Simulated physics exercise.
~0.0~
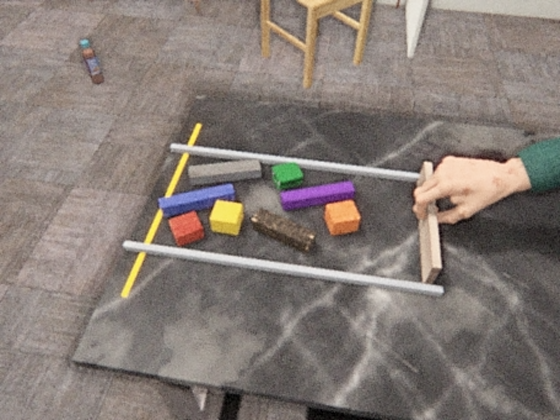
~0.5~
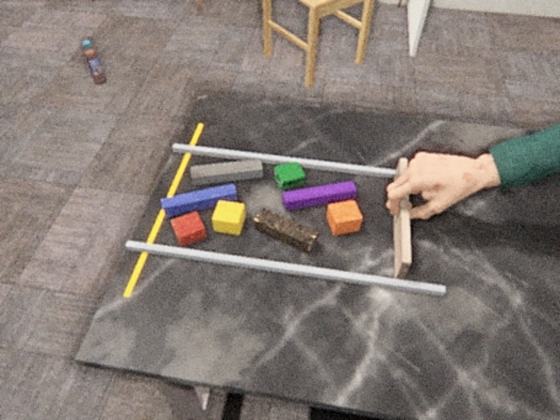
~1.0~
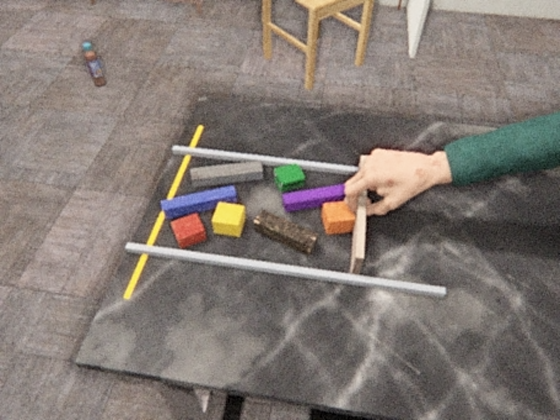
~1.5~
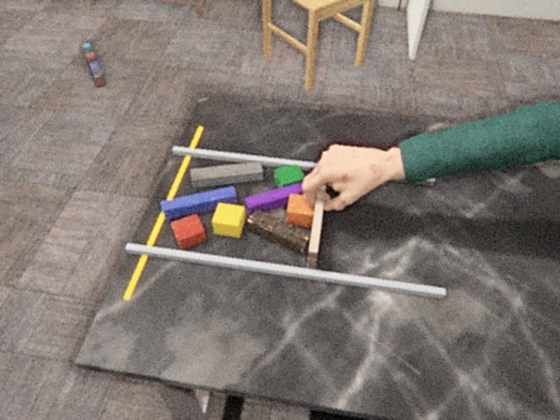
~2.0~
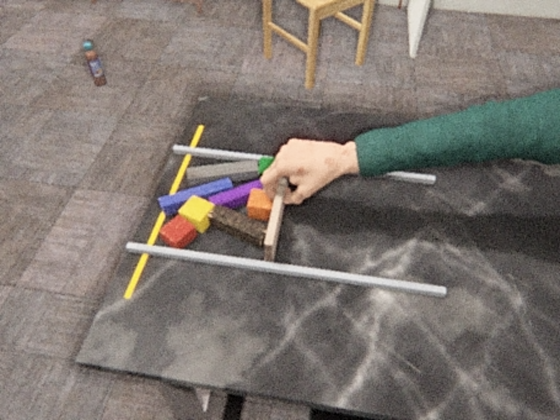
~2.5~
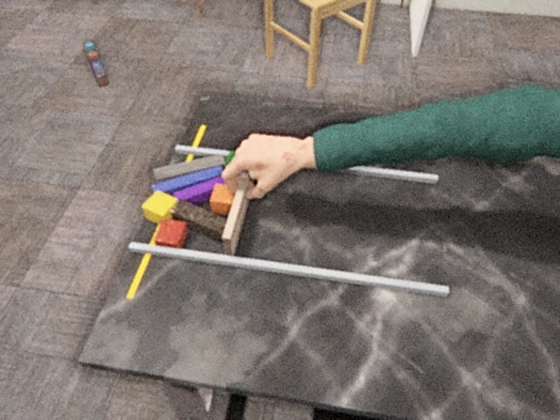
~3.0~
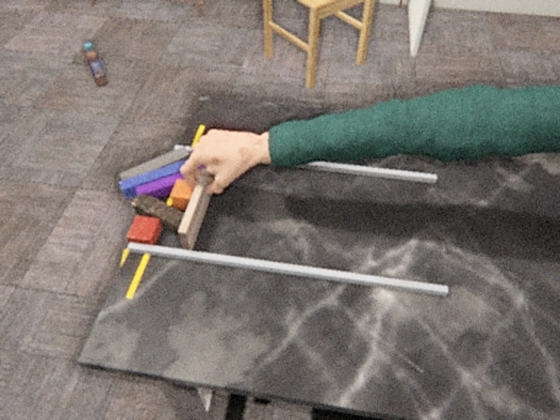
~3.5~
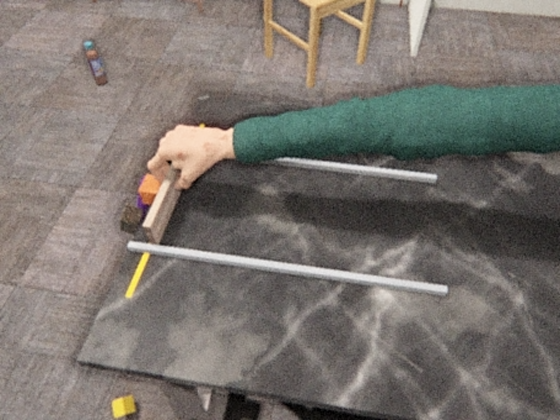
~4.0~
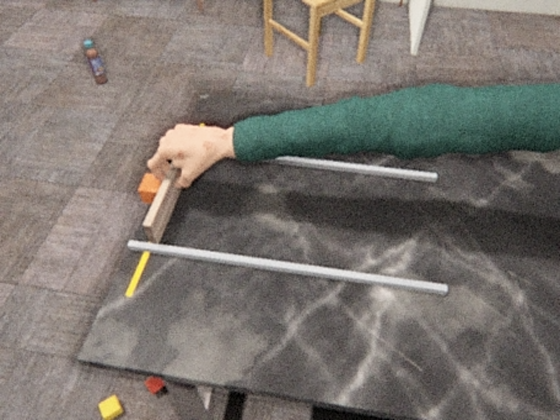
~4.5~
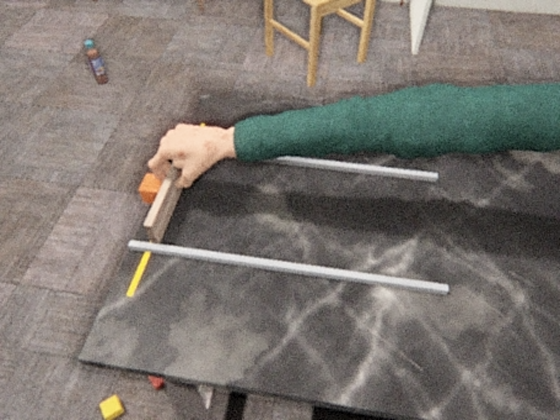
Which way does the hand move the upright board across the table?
The hand moves the board to the left, toward the yellow tape mark and the table's edge.
